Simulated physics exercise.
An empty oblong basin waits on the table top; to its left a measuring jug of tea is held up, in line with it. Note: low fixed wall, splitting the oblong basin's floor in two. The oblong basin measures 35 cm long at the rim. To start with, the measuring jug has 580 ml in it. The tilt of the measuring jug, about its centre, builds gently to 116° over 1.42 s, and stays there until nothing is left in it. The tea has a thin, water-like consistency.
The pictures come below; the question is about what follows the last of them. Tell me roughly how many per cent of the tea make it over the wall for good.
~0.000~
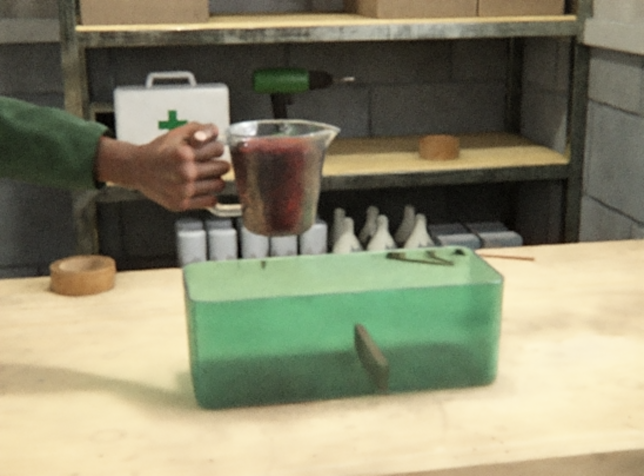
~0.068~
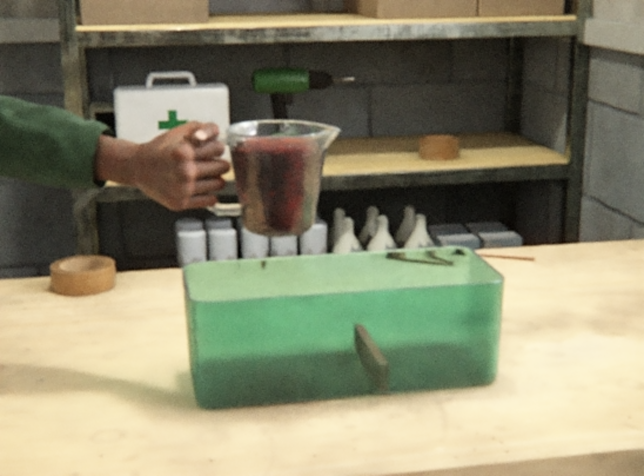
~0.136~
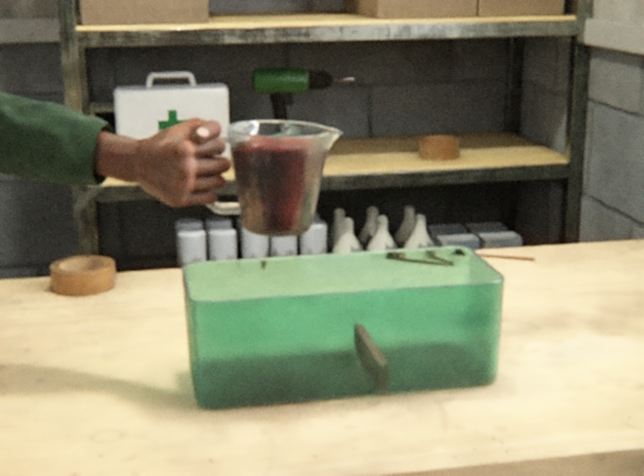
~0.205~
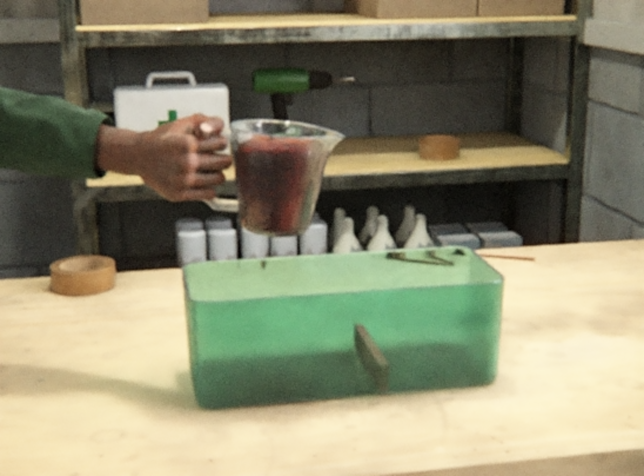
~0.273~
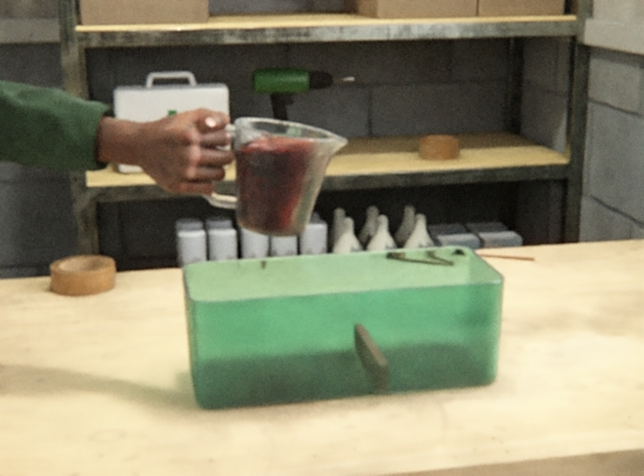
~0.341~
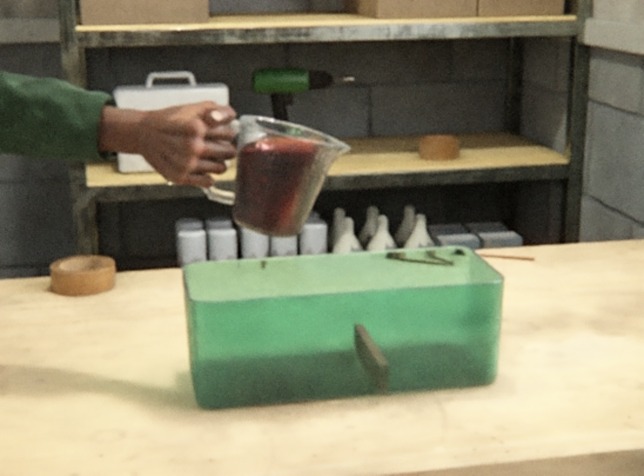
Roughly 75 per cent make it over.
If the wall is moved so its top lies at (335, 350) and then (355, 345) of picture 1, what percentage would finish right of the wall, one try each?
Result: 90 per cent, then 90 per cent.
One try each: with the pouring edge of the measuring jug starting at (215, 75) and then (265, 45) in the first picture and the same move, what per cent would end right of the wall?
15 then 10 %.
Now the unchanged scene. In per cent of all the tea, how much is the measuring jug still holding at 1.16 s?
Near 7 percent, more or less.
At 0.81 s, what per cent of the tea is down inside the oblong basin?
Near 20 in a hundred.
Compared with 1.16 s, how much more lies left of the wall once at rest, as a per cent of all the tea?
About 12 percent.
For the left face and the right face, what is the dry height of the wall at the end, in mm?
Left roughly 28 mm; right roughly 8 mm.
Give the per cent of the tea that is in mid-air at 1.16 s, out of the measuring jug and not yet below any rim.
Near 6 percent.
After 0.81 s the tilt is 71° and 63 per cent is still to pour, 0 is left of the wall and 19 right of it.
After 1.16 s the tilt is 107° and 7 per cent is still to pour, 12 is left of the wall and 75 right of it.
After 1.52 s the tilt is 116° and 0 per cent is still to pour, 22 is left of the wall and 78 right of it.
After 1.92 s the tilt is 116° and 0 per cent is still to pour, 24 is left of the wall and 76 right of it.
In the end 24 per cent lies left of the wall, 75 right of it and 1 outside.
